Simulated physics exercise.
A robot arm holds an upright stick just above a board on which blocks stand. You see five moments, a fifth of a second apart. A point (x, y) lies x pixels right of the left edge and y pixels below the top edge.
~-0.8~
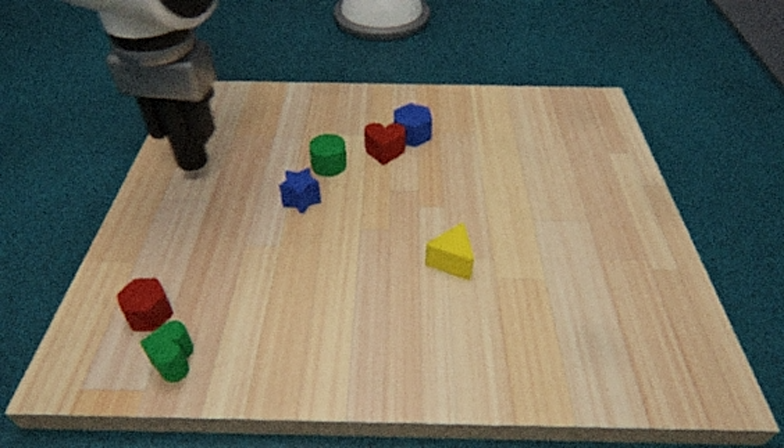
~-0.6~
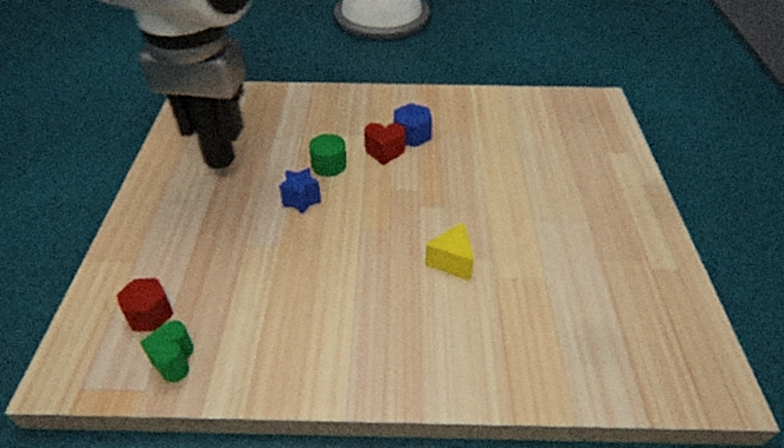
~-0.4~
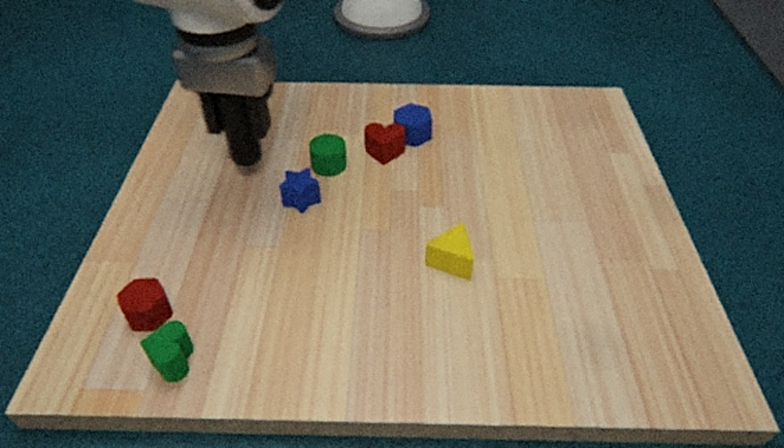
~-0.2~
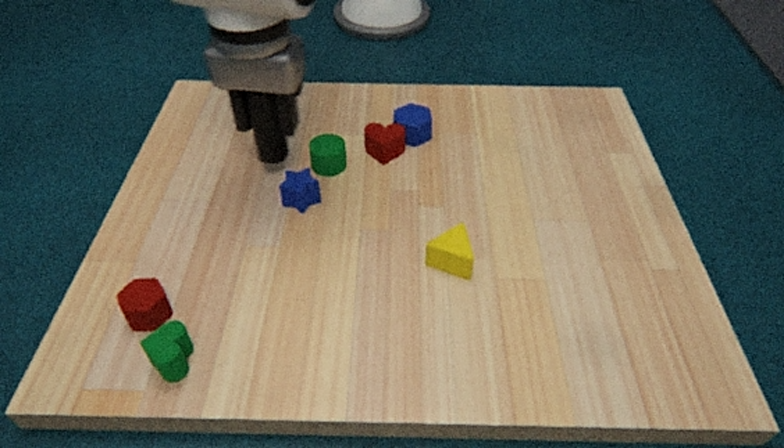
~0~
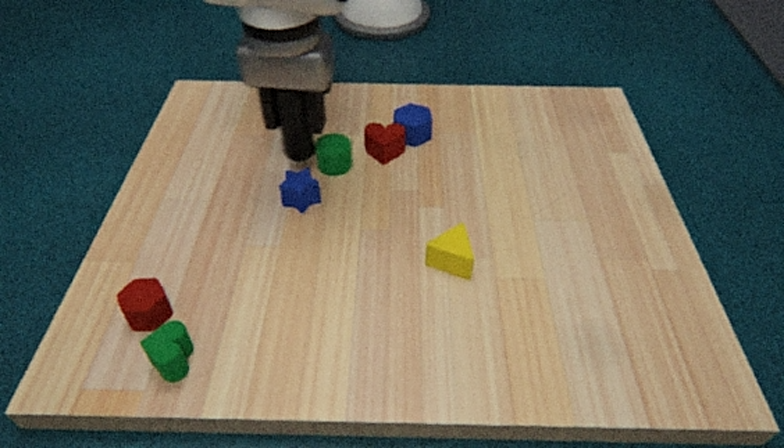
A robot arm moves right across the board and nudges the green round block slightly.
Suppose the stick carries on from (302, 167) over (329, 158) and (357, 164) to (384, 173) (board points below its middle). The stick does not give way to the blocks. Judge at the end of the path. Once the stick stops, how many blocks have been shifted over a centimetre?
Once the path ends, two blocks will have shifted.
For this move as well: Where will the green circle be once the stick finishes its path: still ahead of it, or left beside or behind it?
Ahead to the end.
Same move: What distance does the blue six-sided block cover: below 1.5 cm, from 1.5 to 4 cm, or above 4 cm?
My prediction: Under 1.5 cm.
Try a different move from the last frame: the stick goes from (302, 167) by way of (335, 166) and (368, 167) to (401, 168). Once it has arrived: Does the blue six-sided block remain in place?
Going by the path, no.
The first path, step by step. One third of the way, stick (328, 144); green circle (360, 140); red heart-shaped block (391, 131).
Two thirds of the way, stick (356, 150); green circle (389, 147); red heart-shaped block (416, 134); blue six-sided block (416, 113).
At the end, stick (383, 159); blue star-shaped block not moved; green circle (418, 153); red heart-shaped block (426, 133), turned 25° anticlockwise; blue six-sided block (416, 113).
